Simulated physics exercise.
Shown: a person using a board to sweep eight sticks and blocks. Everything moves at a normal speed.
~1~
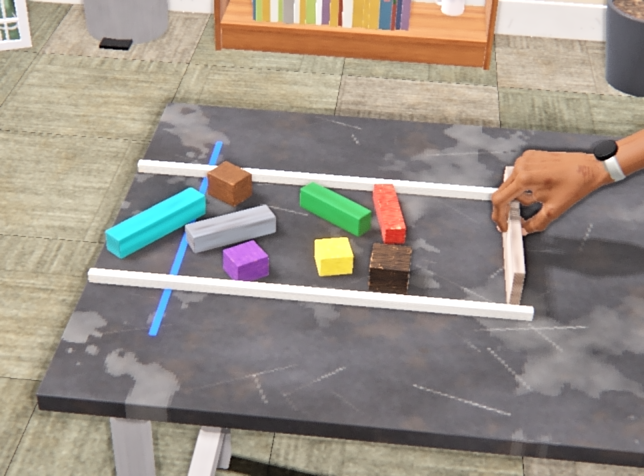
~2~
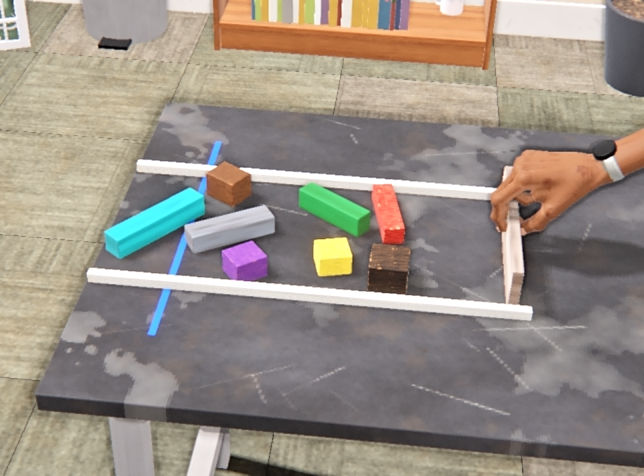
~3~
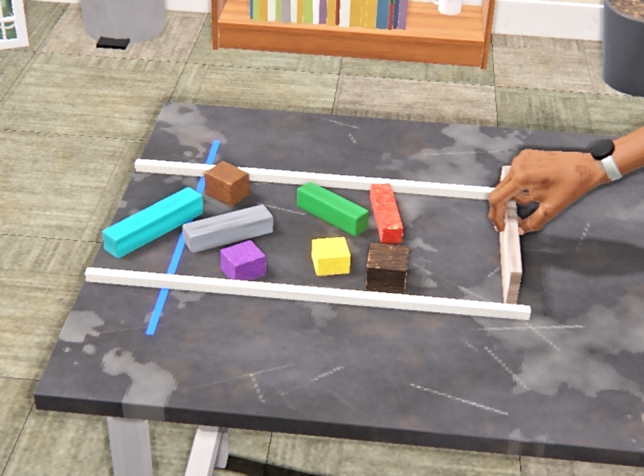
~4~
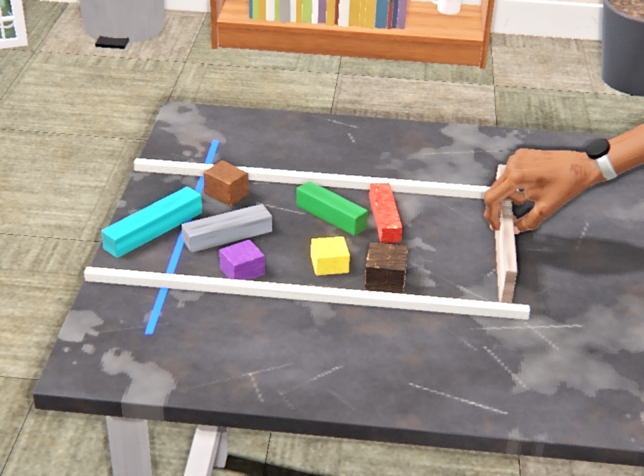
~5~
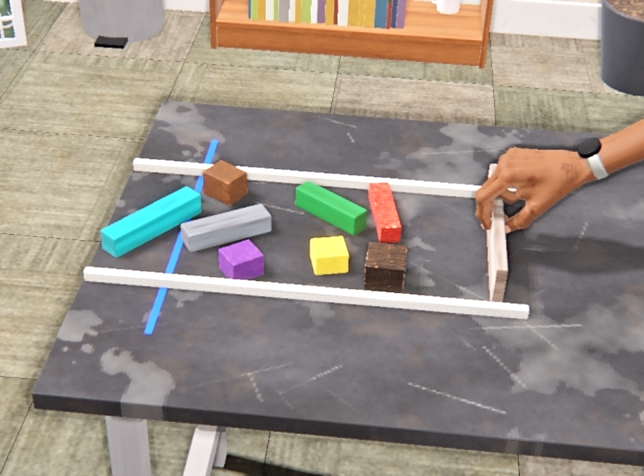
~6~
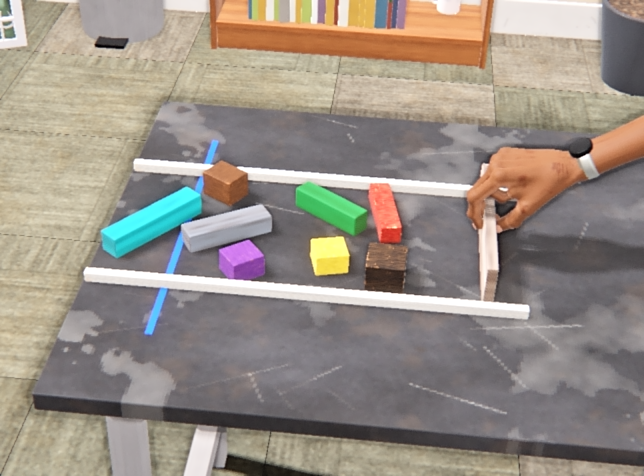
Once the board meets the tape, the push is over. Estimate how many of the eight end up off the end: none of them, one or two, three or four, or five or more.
Falls come to a total of one or two.
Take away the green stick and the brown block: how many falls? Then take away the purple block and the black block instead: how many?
The answer is 0 and then 0.
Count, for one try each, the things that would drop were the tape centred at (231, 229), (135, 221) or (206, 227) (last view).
Try by try, 0, 5 and 0.
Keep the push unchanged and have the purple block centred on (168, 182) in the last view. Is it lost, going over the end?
It drops down.
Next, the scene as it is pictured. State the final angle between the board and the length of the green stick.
It comes to around 0 degrees.
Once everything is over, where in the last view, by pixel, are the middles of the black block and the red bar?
Okay, so first (154, 250), and next (185, 195).
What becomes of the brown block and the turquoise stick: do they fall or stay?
At the finish the brown block stays put and the turquoise stick goes down.
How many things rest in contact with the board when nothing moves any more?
It's 3 of them.
Soon after, none off yet; turquoise stick at rest near (153, 222); brown block at rest near (226, 183); grey stick at rest near (227, 228).
After that, none off yet; turquoise stick displaced a little near (138, 216); brown block displaced about its own width near (183, 180); grey stick displaced about its own width near (158, 224).
In the end, the number that fall off is one or two; gone, turquoise stick.
